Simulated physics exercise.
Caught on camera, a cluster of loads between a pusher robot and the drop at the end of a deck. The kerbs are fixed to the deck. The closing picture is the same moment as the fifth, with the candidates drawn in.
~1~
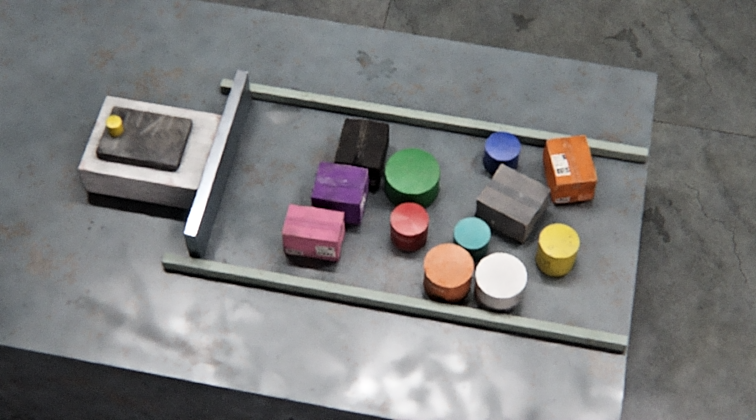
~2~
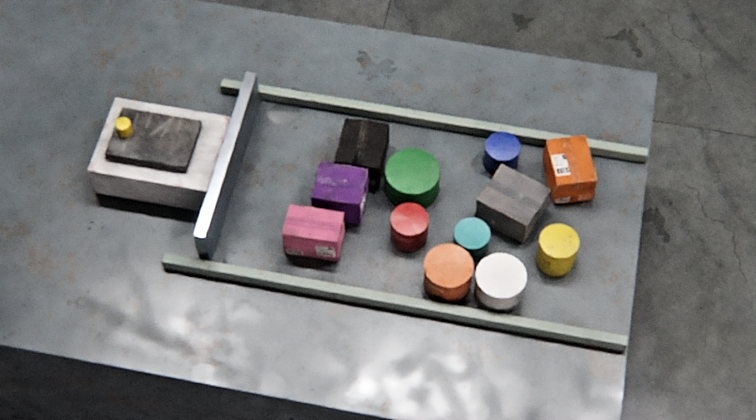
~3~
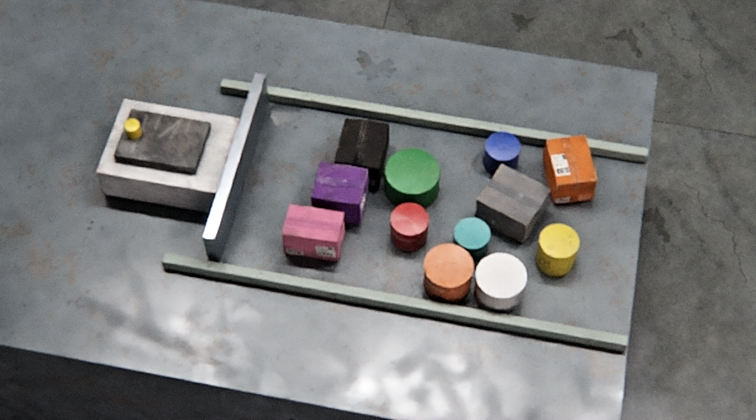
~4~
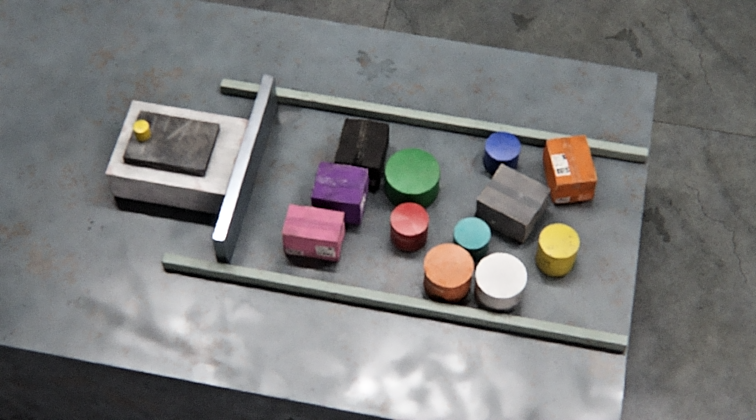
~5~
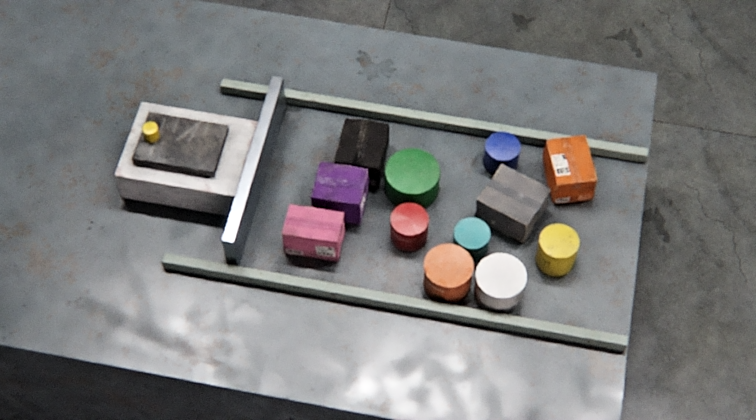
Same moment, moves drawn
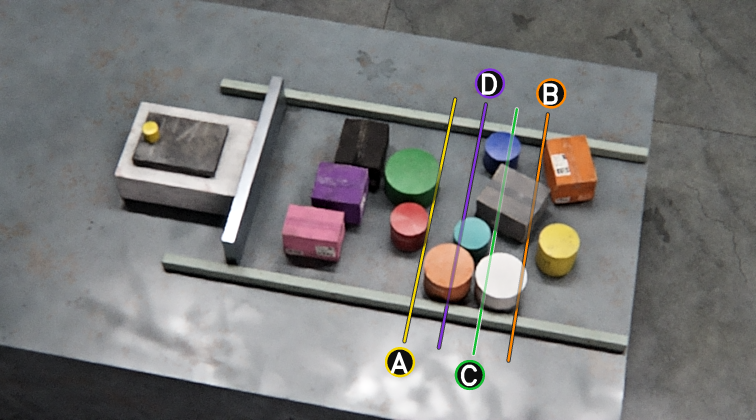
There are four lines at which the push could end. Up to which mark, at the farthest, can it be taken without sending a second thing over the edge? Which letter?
Up to line C.
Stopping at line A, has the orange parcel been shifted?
By then, no.
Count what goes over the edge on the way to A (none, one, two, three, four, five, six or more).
By then, none.
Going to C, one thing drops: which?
The yellow canister goes over.
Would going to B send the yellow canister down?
Yes.
On the marked copy, A at (431, 213); B at (529, 230); C at (497, 224); D at (464, 219).
With C. Early on, robot (272, 159); pink parcel (361, 242); black box (379, 155).
Further on, robot (361, 174); yellow canister (581, 267); white pail (550, 294).
At the end, robot (426, 185); yellow canister over the edge; white pail (616, 309); one fallen.
As for the rest, A is within the limit but short; B drops four; D is within the limit but short.
